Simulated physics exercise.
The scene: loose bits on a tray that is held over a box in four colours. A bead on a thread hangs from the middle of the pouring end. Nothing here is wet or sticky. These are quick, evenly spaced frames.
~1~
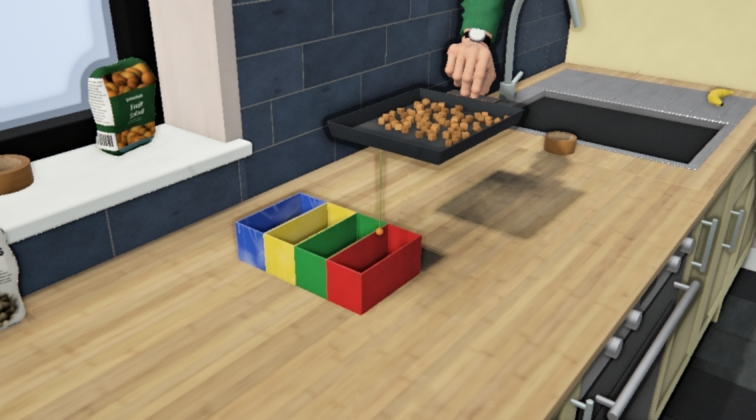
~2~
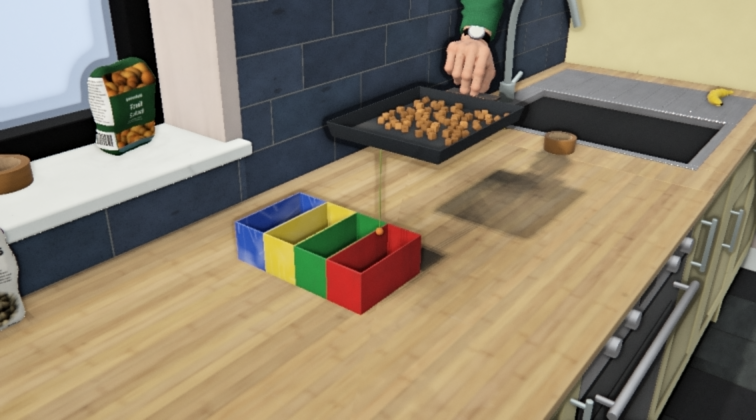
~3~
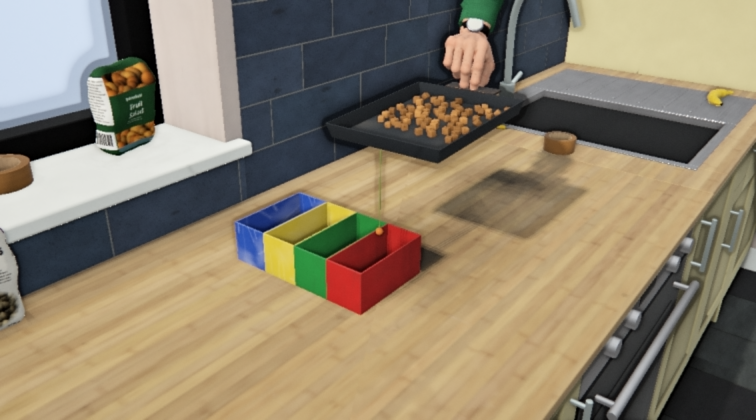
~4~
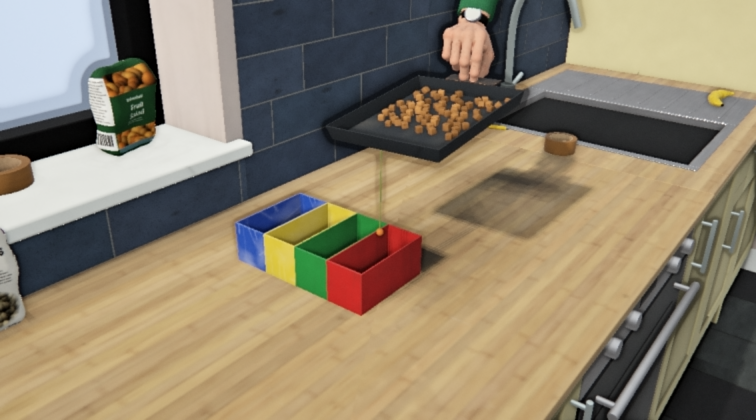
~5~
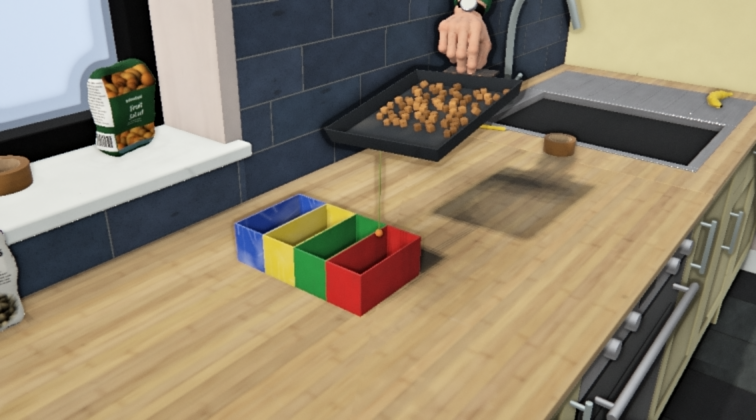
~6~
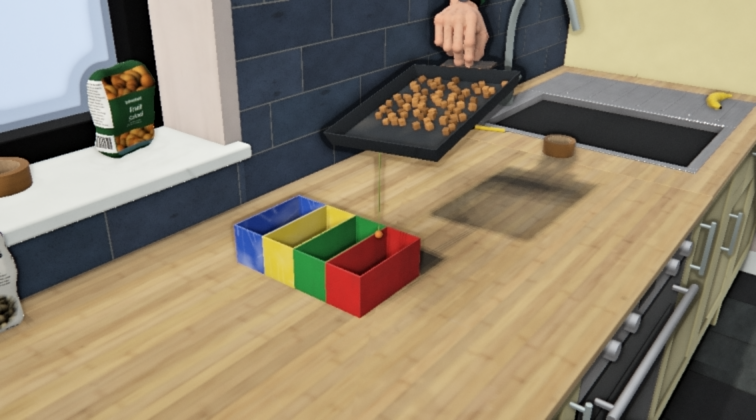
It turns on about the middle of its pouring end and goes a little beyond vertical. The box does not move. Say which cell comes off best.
The green cell gets the most.
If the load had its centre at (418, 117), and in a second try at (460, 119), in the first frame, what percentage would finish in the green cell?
Near 40 % and 50 %.
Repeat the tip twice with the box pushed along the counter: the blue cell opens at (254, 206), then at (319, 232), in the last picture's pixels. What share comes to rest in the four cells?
Roughly 90 per cent, and 100 per cent.
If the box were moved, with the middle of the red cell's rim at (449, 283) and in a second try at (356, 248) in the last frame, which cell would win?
The first try: Blue. The second: The green one.
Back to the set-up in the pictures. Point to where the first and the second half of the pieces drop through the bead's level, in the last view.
The first part at (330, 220); the rest at (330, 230).
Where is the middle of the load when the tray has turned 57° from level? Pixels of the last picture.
Around (359, 132).
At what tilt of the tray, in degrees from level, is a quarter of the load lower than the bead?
At some 105 degrees.
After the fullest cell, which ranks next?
Second comes the yellow cell.
Soon after the last picture, tray tipped steeply; nearly all on the tray; a stray few falling or outside the box.
A little later, tray tipped right over; nearly all on the tray; a stray few in the green cell; a stray few in the yellow cell; a stray few falling or outside the box.
Later still, tray tipped past a quarter turn; about half in the green cell; about a third in the yellow cell; a small part in the red cell; a stray few falling or outside the box.
At rest, tray tipped past a quarter turn; about half in the green cell; about a third in the yellow cell; a small part in the red cell; none in the blue cell; a stray few outside the box.
